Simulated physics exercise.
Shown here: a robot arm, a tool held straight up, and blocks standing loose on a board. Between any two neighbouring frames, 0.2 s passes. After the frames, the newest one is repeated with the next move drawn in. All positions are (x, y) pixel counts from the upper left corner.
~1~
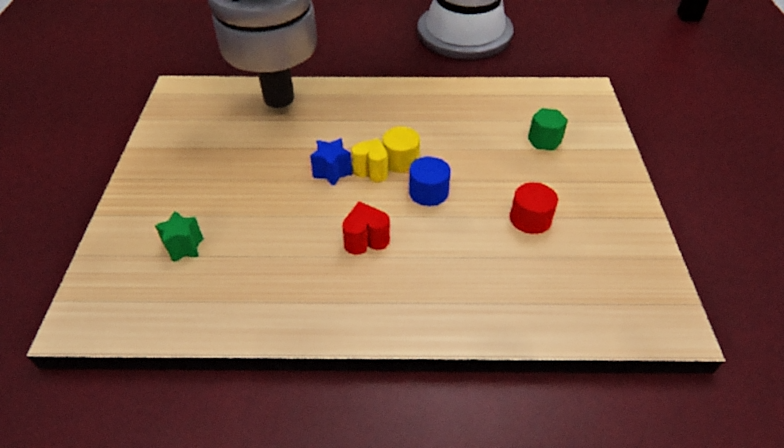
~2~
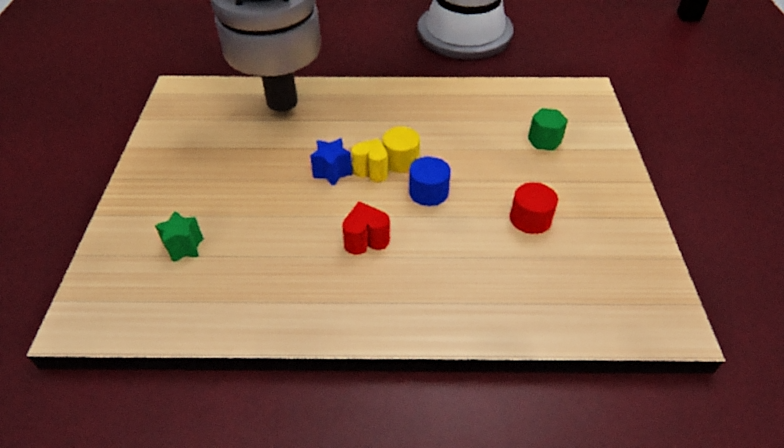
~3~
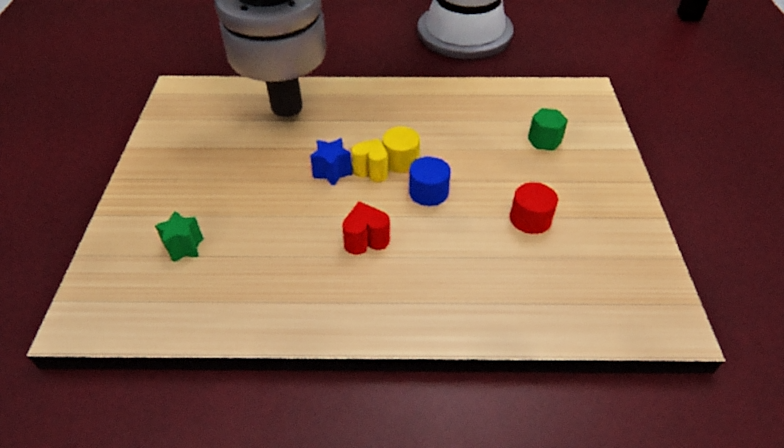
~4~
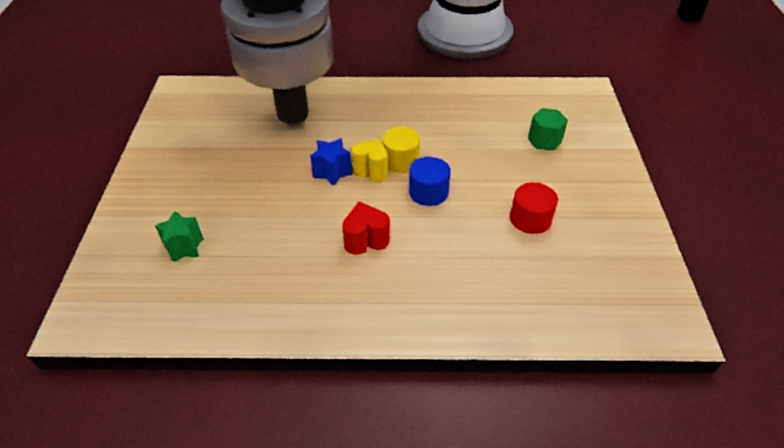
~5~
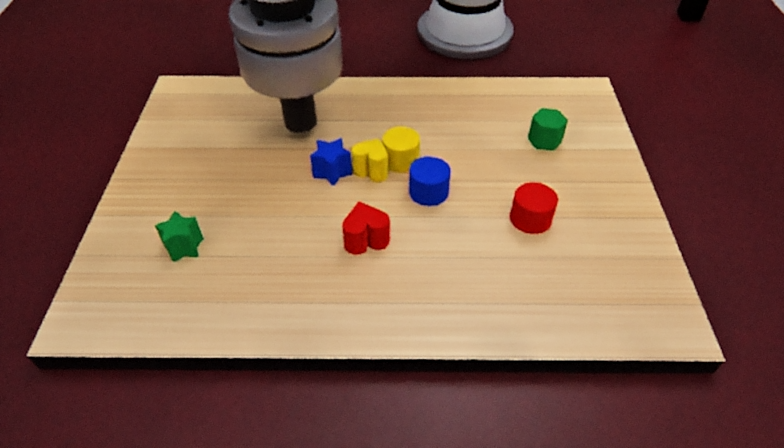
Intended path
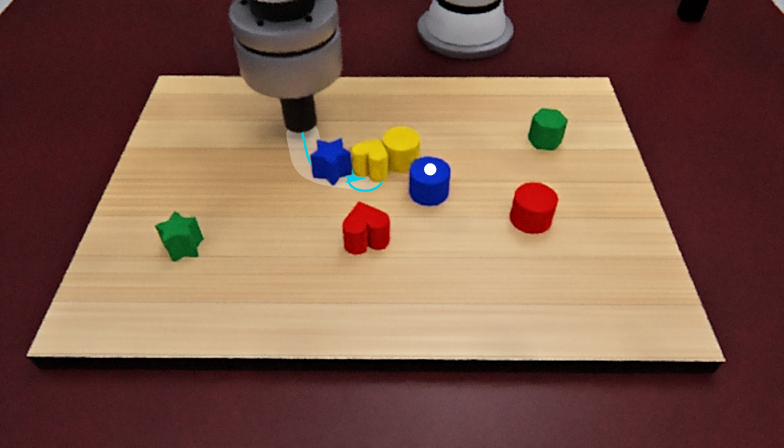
A robot arm's dark, upright tool moved a short way down and to the right over a wooden board, nearing the blue star, while all the red, green, blue and yellow blocks stayed still.
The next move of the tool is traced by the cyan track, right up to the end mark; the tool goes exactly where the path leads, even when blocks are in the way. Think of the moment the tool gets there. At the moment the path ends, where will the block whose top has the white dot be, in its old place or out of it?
By the last moment of the path, the block whose top has the white dot has stayed put.
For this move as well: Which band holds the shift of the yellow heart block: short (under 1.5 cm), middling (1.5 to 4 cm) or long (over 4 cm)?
From 1.5 to 4 cm.
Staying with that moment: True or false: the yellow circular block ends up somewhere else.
That is true.
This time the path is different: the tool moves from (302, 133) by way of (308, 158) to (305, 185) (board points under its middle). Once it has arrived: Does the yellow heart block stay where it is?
Yes.
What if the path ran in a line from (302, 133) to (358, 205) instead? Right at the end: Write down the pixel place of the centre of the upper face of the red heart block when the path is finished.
The centre of its top will be at (370, 234).
The line goes from (302, 133) over (308, 156) and (329, 173) to (365, 178); the dot is on the blue circular block.
On the path given first. One third of the way, tool (306, 146); nothing pushed yet.
Two thirds of the way, tool (329, 163); blue star-shaped block (350, 166), turned 40° anticlockwise.
At the end, tool (365, 168); blue star-shaped block (374, 177); yellow heart block (401, 150), turned 15° anticlockwise; yellow circular block (422, 133); blue circular block unmoved.
